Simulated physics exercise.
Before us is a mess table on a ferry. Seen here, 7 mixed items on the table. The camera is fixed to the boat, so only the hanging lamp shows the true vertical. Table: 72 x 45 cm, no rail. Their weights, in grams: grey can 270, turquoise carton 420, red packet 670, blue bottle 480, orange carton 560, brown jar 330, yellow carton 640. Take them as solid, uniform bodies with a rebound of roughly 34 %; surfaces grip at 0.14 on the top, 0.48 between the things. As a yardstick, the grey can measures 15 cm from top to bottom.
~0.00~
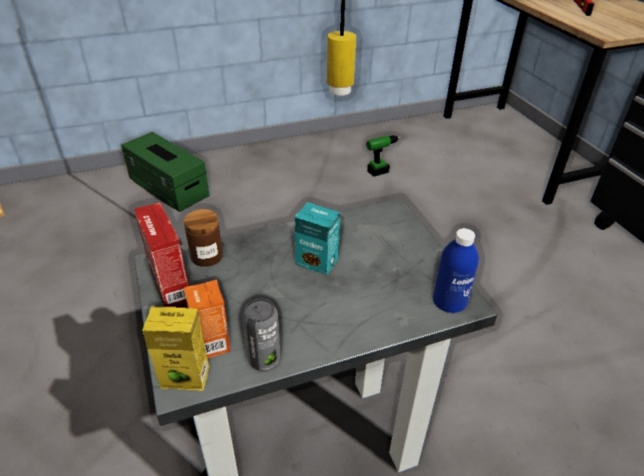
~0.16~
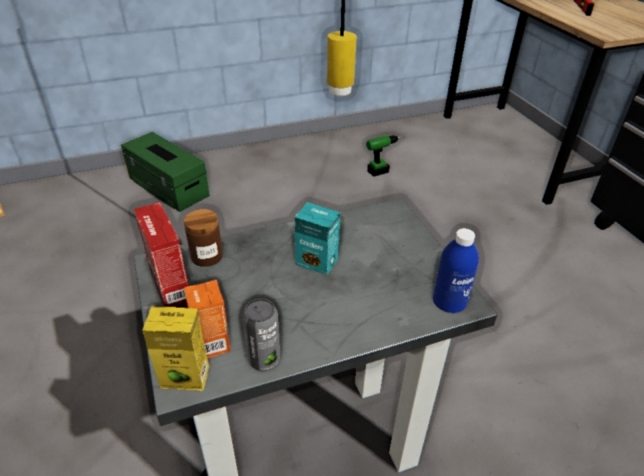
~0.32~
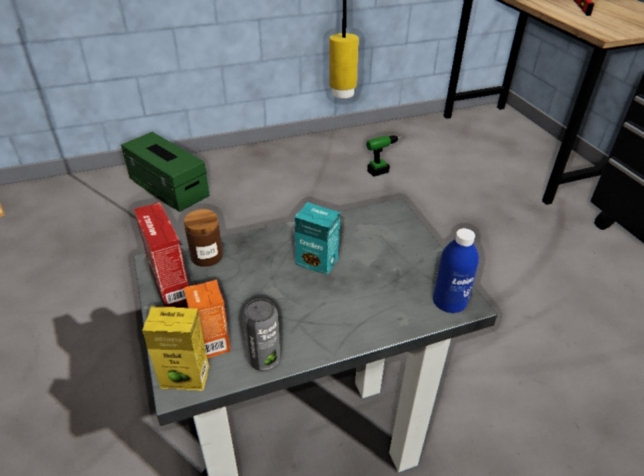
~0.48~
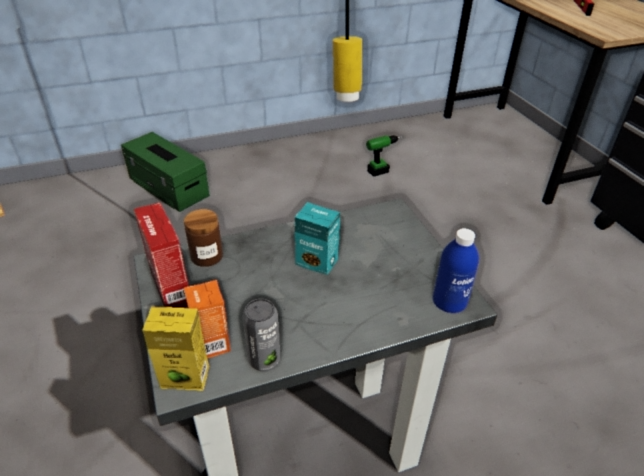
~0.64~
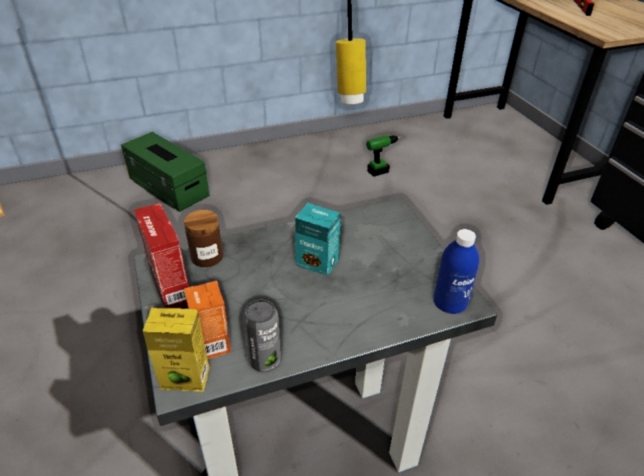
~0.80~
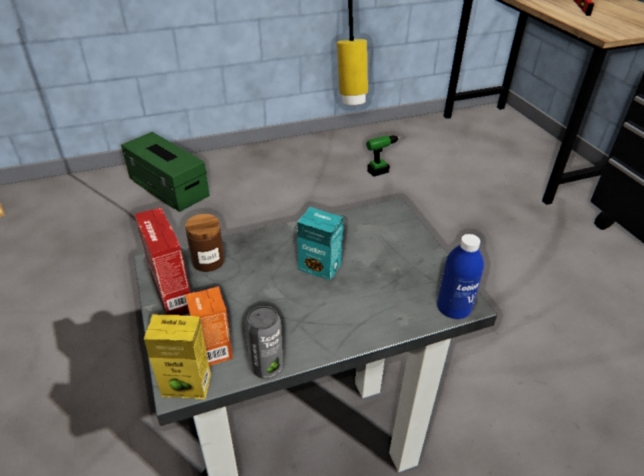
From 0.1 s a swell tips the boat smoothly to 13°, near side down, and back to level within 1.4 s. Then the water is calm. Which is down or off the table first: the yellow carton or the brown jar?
Of the two named, the first: The yellow carton.
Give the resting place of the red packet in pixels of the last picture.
Near (176, 320).
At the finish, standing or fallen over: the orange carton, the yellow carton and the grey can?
The orange carton falls over; the yellow carton tips over; the grey can tips over.
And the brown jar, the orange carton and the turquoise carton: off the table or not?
The brown jar ends on the table; the orange carton finishes off the table; the turquoise carton ends on the table.
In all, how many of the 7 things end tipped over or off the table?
In all, 4.
By 1.10 s, boat heeled 8°, near side down; grey can, blue bottle and yellow carton now off the table; brown jar 10 cm from its spot near (212, 265); turquoise carton 10 cm from its spot.
By 1.40 s, boat level; orange carton now off the table; brown jar 18 cm from its spot near (219, 289); turquoise carton 18 cm from its spot.
By 1.60 s, boat level; brown jar 19 cm from its spot near (220, 291); red packet 19 cm from its spot; turquoise carton 19 cm from its spot.
By 1.80 s, brown jar resting near (220, 291).
When it is over (2.0 s), off the table, grey can, blue bottle, orange carton and yellow carton; not toppled but over 5 cm from the start, turquoise carton, red packet and brown jar. End places, in pixels of the last picture, brown jar near (220, 291). Yellow carton went at 1.00 s; brown jar was never lost.
